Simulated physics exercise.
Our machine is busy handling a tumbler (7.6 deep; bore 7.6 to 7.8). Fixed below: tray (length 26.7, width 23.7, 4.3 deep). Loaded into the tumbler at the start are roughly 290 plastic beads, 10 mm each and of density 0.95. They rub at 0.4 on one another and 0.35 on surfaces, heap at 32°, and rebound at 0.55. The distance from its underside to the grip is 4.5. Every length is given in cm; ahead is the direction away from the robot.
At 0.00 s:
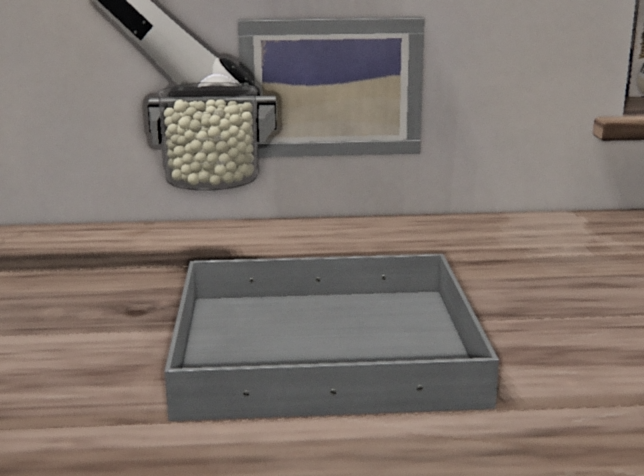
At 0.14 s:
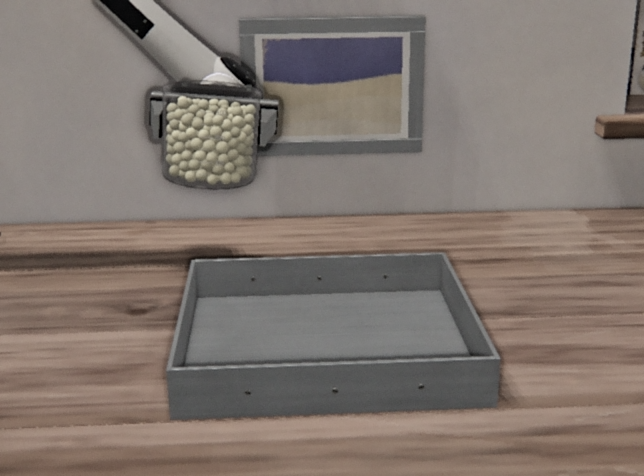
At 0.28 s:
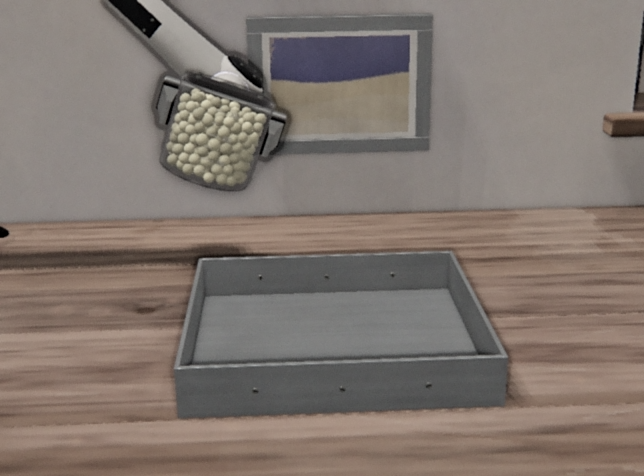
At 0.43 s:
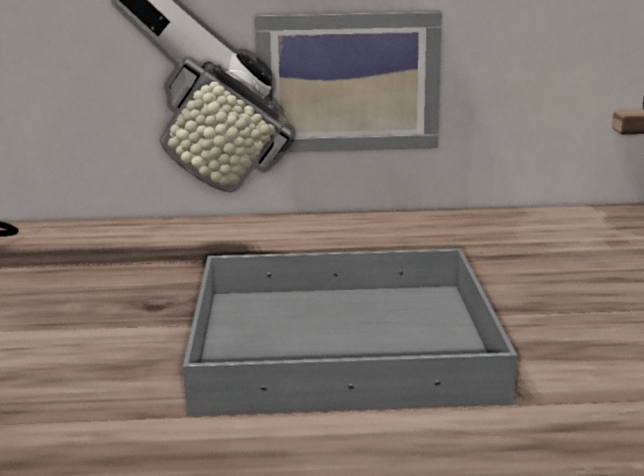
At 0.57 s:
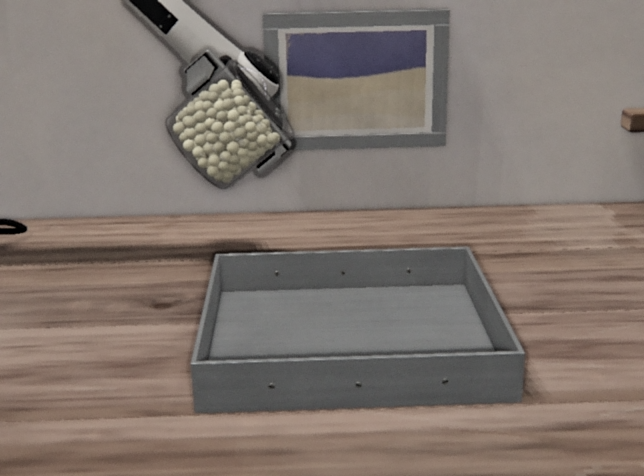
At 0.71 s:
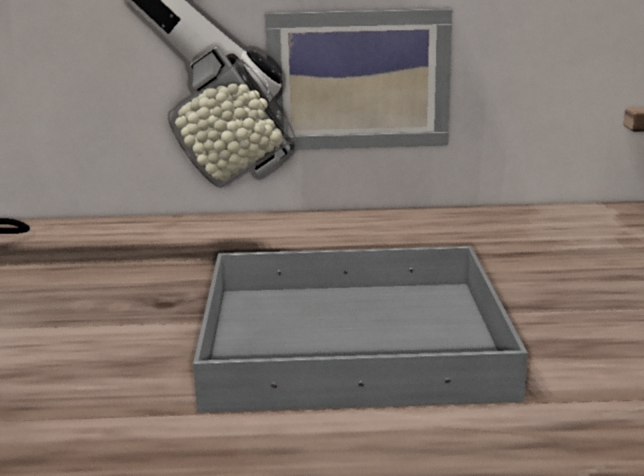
At first, a machine's arm holds a clear tumbler full of pale beads upright above and behind an empty grey tray on a wooden surface. The arm gradually tilts the tumbler well over, while the beads stay packed inside and the view shifts slightly, leaving the tray still empty.
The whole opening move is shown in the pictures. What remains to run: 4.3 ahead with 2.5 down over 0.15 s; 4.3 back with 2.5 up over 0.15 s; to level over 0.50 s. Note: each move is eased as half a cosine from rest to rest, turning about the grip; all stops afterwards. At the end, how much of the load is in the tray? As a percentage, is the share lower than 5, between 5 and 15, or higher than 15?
The share is between 5 and 15 per cent.
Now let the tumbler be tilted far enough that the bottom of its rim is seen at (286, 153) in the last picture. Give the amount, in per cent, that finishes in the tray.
It comes out near 30 percent.
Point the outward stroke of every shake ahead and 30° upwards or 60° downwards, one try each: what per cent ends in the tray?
Result: Approx. 25 % and 0 %, one try each.
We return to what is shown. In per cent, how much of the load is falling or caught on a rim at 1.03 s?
That comes to about 5 per cent, more or less.
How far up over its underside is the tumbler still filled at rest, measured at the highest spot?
Around 7.5 centimetres above the underside.
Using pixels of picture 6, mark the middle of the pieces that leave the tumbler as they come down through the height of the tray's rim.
Around (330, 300).
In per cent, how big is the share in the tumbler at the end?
Around 95 in a hundred.
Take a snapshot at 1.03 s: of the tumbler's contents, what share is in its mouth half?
Around 40 in a hundred.
After 1.03 s, tilted 57° forward, highest piece 24 above the table; 273 in the tumbler, 2 in the tray, 13 in flight or on a rim.
After 1.35 s, tilted 13° forward, highest piece 25 above the table; 267 in the tumbler, 20 in the tray, 1 in flight or on a rim.
After 1.71 s, level, highest piece 25 above the table; 267 in the tumbler, 20 in the tray, 1 on the table or floor.
After 2.76 s, level, highest piece 25 above the table; 267 in the tumbler, 20 in the tray, 1 on the table or floor.
In the end, 267 in the tumbler, 20 in the tray, 1 on the table or floor. That is 7 % in the tray.
